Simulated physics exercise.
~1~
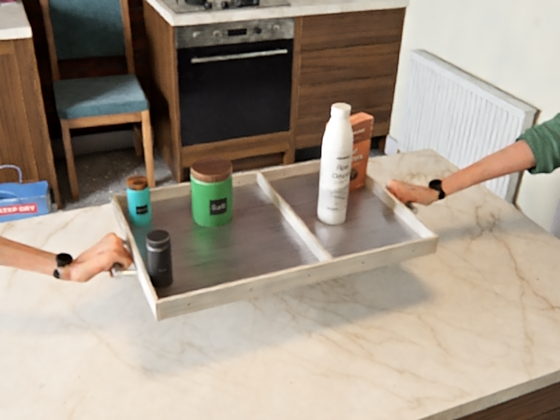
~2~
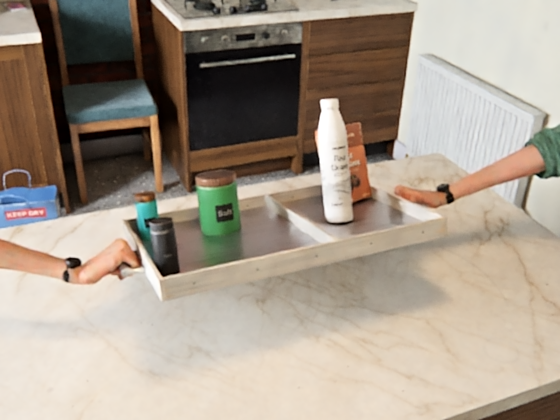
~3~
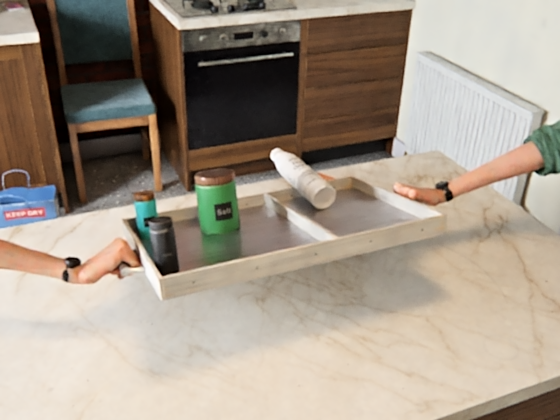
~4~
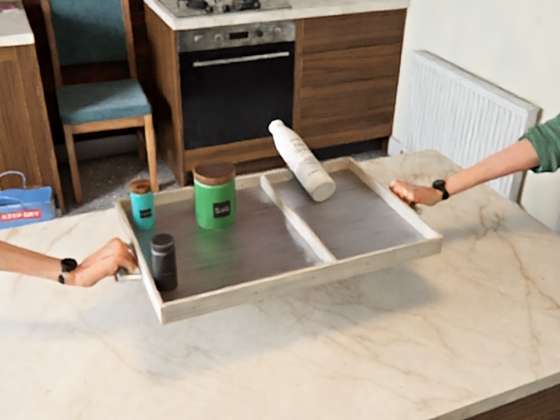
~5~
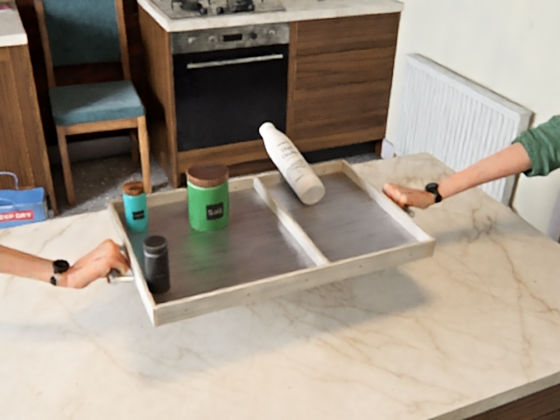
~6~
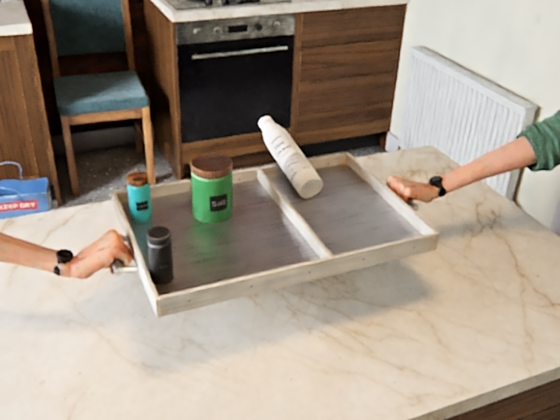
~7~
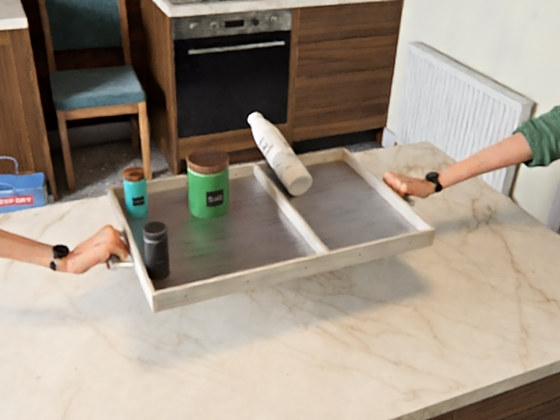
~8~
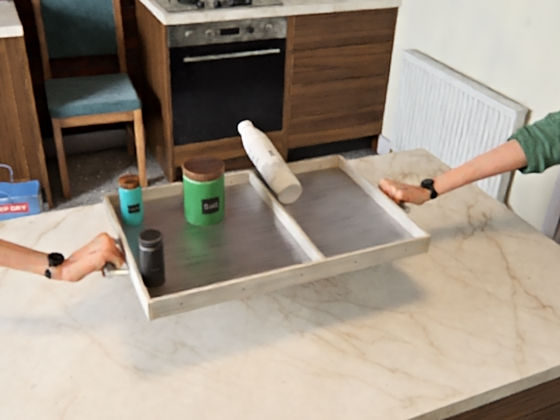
In a kitchen, two hands hold a pale wooden tray with a dividing bar above a marble-topped table, with a white bottle, an orange packet, a green jar and two small shakers, one turquoise and one black, standing on it. The hands tilt the tray so its far side dips, and the bottle and packet lean. The bottle topples onto its side, while the packet drops out of sight. The tray comes back to level, and the fallen bottle shifts slightly left across the bar. It ends lying there, with the jar and both shakers still upright and the packet out of view.
